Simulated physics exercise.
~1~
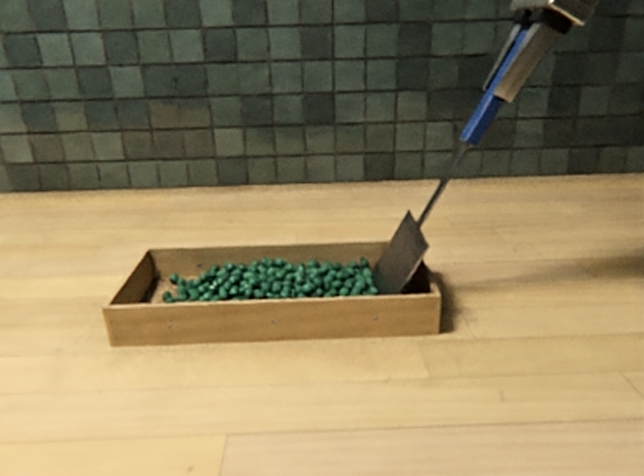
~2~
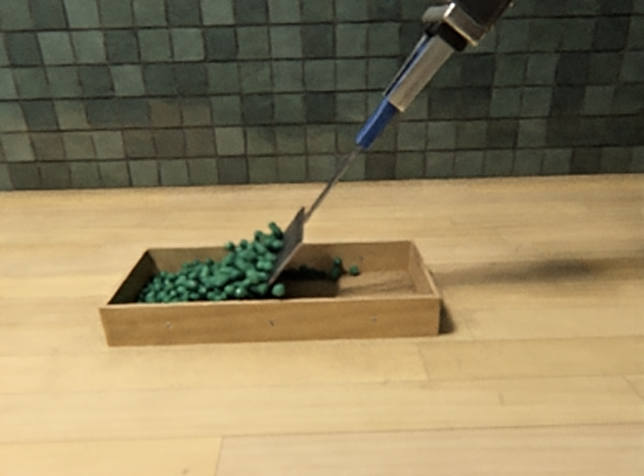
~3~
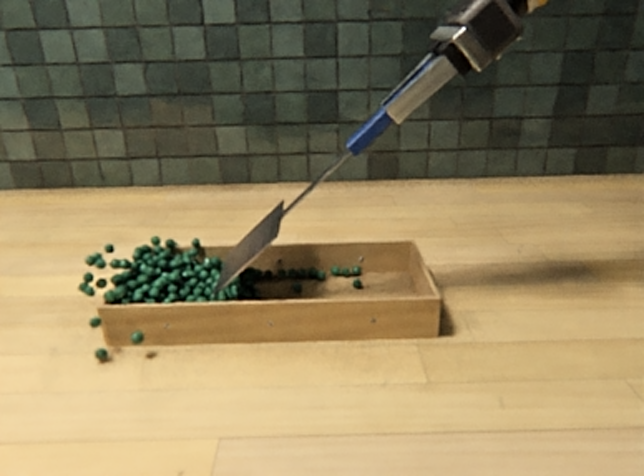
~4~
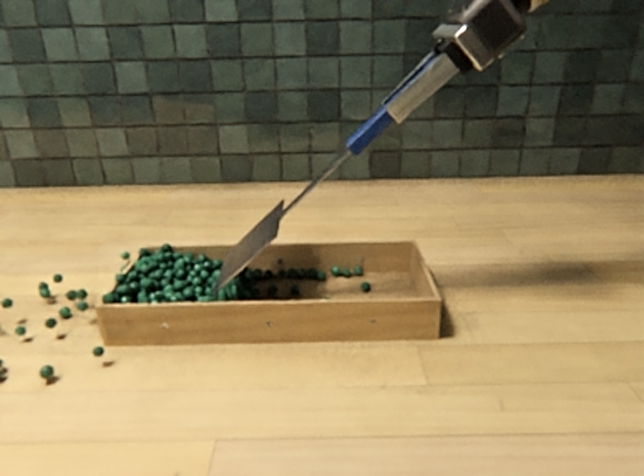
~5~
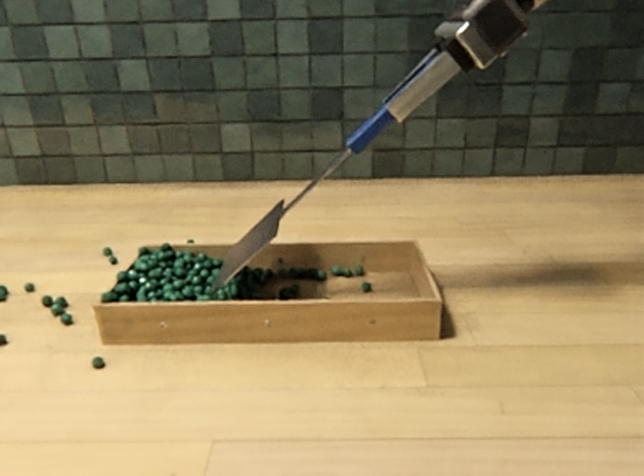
To begin with, a robot arm holds a flat metal blade with a blue shaft at the right end of a shallow, light brown tray spread with small green beads on a wooden table. The blade sweeps left, heaping the beads in front of it and leaving a few behind. As it tilts flatter and nears the left end, beads spill over the rim. The blade stops while the loose beads scatter leftward across the table. Finally, most beads rest piled at the tray's left end against the still blade, with a few lying outside.
